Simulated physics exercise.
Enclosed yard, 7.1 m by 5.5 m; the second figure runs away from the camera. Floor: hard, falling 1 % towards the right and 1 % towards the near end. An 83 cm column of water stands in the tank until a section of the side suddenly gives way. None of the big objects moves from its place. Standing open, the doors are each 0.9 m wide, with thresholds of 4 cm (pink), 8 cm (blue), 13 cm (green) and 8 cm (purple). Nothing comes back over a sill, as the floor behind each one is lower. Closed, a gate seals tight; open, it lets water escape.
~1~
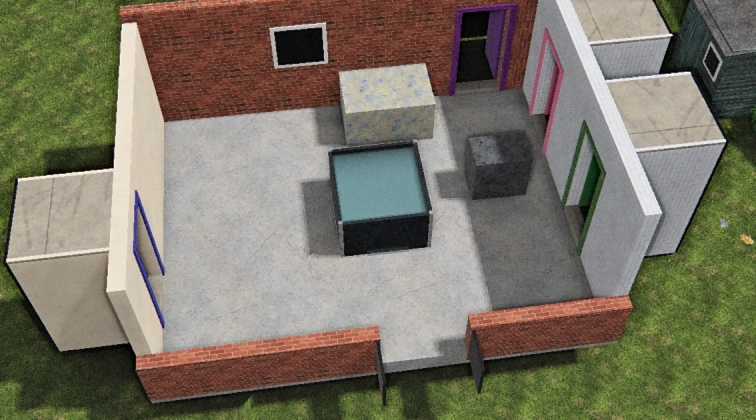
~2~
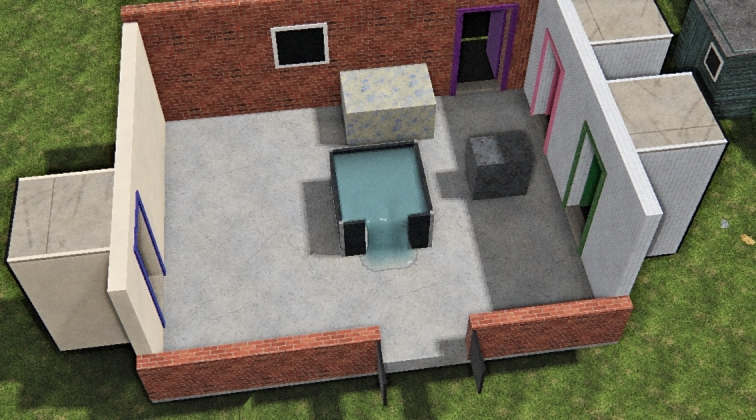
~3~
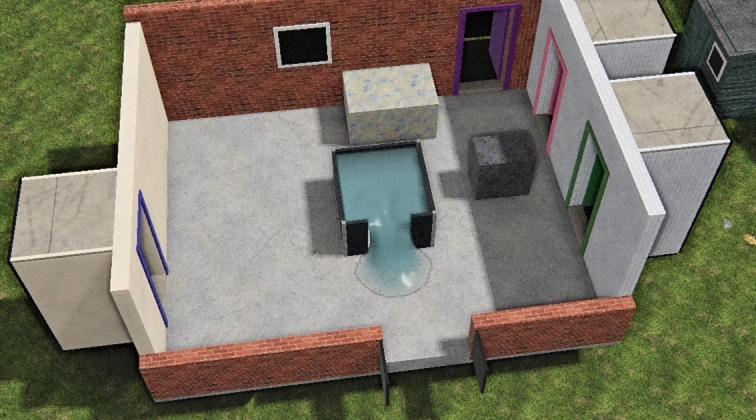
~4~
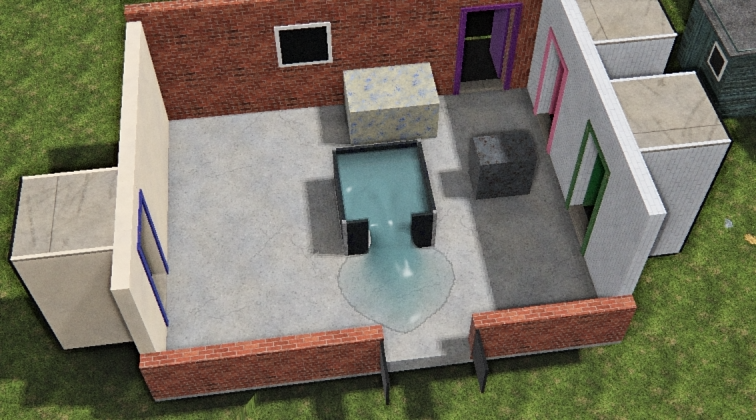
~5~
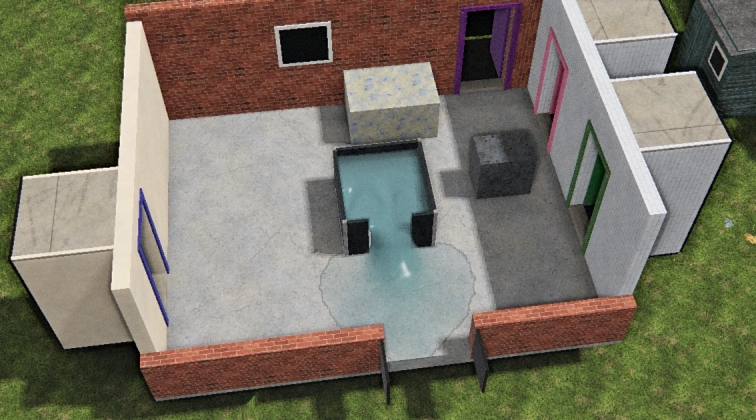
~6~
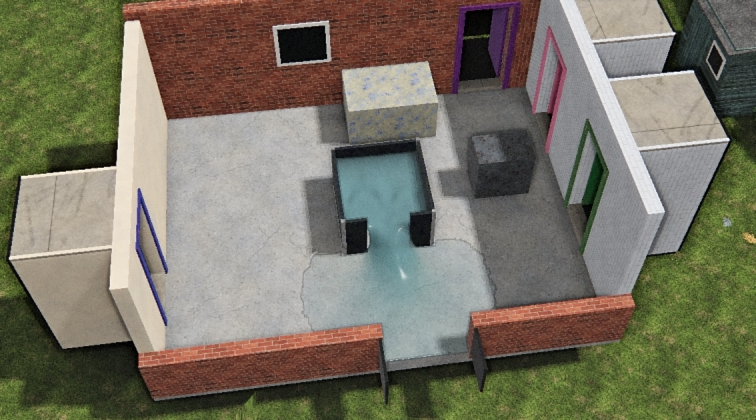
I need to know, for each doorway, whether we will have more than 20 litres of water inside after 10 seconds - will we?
Result: At the pink door it looks set to land under the limit, at the blue door it looks set to land under the limit, at the green door it looks set to land under the limit, at the purple door it looks set to land under the limit.
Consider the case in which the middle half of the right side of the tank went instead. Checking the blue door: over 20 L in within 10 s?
Then blue does not exceed it.
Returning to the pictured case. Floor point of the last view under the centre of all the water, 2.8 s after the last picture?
(374, 257).
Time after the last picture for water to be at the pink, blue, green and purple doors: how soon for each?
Arrival: Pink 3.0 s, blue 1.6 s, green 1.6 s, purple 5.0 s.
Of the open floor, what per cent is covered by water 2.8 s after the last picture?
Covered: Roughly 40 %.
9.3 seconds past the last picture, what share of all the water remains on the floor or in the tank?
Near 52 in a hundred is still there.
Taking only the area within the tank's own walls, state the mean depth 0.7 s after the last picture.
The average depth is around 50 cm.
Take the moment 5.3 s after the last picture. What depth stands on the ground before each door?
Measured in centimetres, the pink door gives 3, the blue door 5, the green door 3 and the purple door 3.
Then, 0.7 s after the last picture water covers 20 % of the floor and is deepest (40 cm) near (389, 253); pink door not reached, blue door not reached, green door not reached, purple door not reached.
Then, 1.5 s after the last picture water covers 25 % of the floor and is deepest (28 cm) near (389, 253); pink door not reached, blue door not reached, green door not reached, purple door not reached.
Then, 2.8 s after the last picture water covers 40 % of the floor and is deepest (21 cm) near (389, 253); pink door not reached, blue door 9 cm at the sill, 1 L in, green door 4 cm at the sill, 0 L in, purple door not reached.
Then, 5.3 s after the last picture water covers 70 % of the floor and is deepest (12 cm) near (389, 253); pink door 3 cm at the sill, 0 L in, blue door 5 cm at the sill, 2 L in, green door 3 cm at the sill, 0 L in, purple door 3 cm at the sill, 0 L in.
Then, 9.3 s after the last picture water covers 90 % of the floor and is deepest (6 cm) near (590, 323); pink door 3 cm at the sill, 0 L in, blue door 2 cm at the sill, 3 L in, green door 3 cm at the sill, 0 L in, purple door 2 cm at the sill, 0 L in.
